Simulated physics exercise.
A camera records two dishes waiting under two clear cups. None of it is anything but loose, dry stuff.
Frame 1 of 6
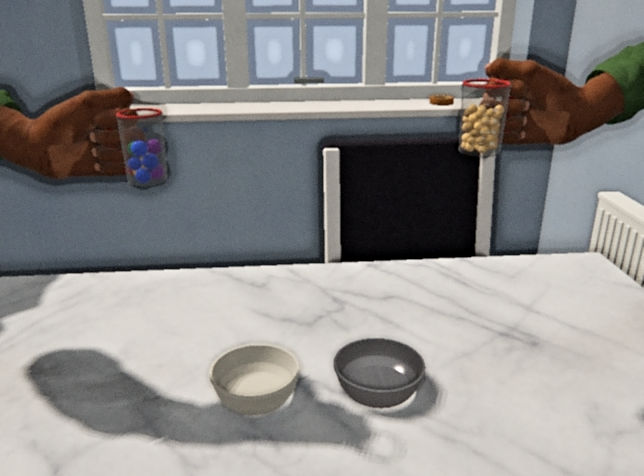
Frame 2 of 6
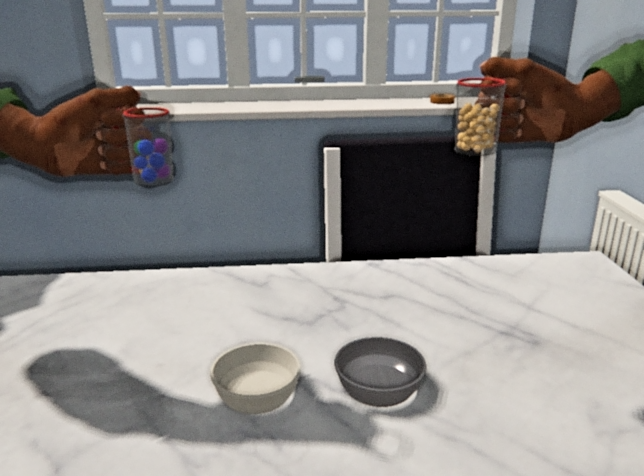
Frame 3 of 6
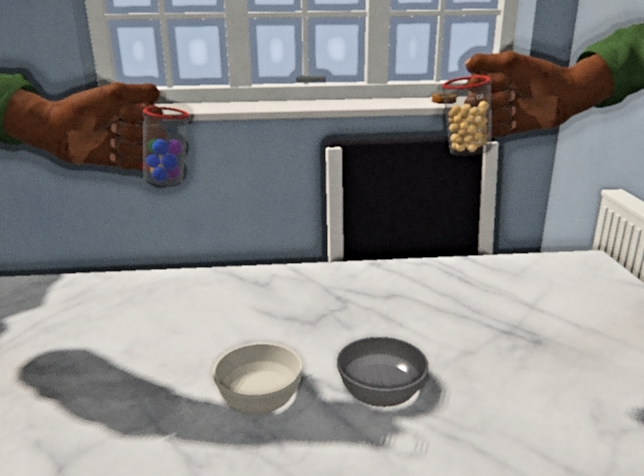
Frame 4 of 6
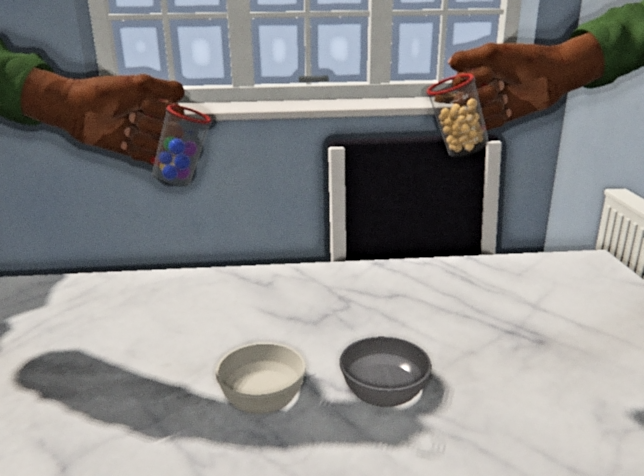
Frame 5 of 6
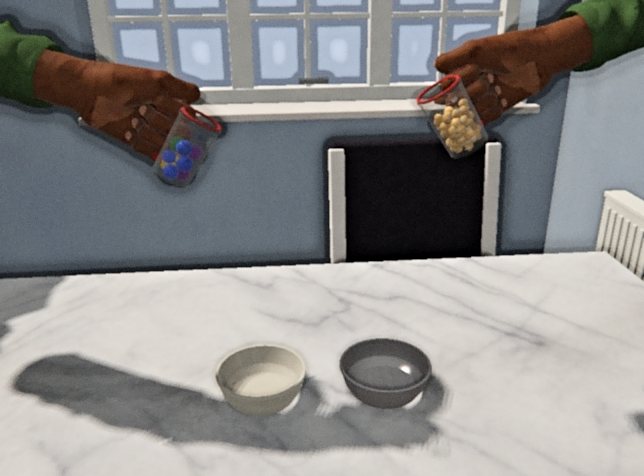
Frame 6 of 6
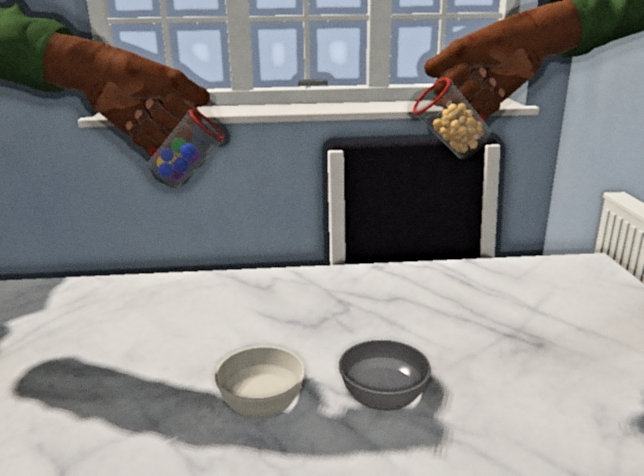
Above a marble table with two empty bowls, two hands drawing clear cups of colourful balls and chickpeas inward, then tilting them.
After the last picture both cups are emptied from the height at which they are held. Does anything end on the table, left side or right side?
Result: Pieces escape on the left, pieces escape on the right.
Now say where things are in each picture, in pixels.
The first frame shows left dish at (254, 399), empty; left cup at (144, 148), holding gumballs, high above its dish; right dish at (387, 394), empty; right cup at (483, 118), holding dried chickpeas, high above its dish.
The second frame shows left cup at (150, 147), upright; right cup at (478, 117), upright.
The third frame shows left cup at (165, 147), tipped 9°; right cup at (468, 117), tipped 9°.
The fourth frame shows left cup at (180, 147), tipped 21°; right cup at (460, 117), tipped 21°.
The fifth frame shows left cup at (186, 149), tipped 33°; right cup at (454, 118), tipped 33°.
The sixth frame shows left dish at (260, 402); left cup at (185, 150), tipped 44°; right dish at (393, 396); right cup at (453, 120), tipped 44°.
Then, 0.25 s after the last picture, left, all still in the cup; right, all still in the cup.
Then, 0.56 s after the last picture, left, all still in the cup; right, all still in the cup.
Then, 0.90 s after the last picture, left, about half still in the cup, a small part in the dish, about half in the air; right, nearly all still in the cup, a small part in the air.
By the end, left, all outside the dish; right, nearly all in the dish, a small part outside the dish.
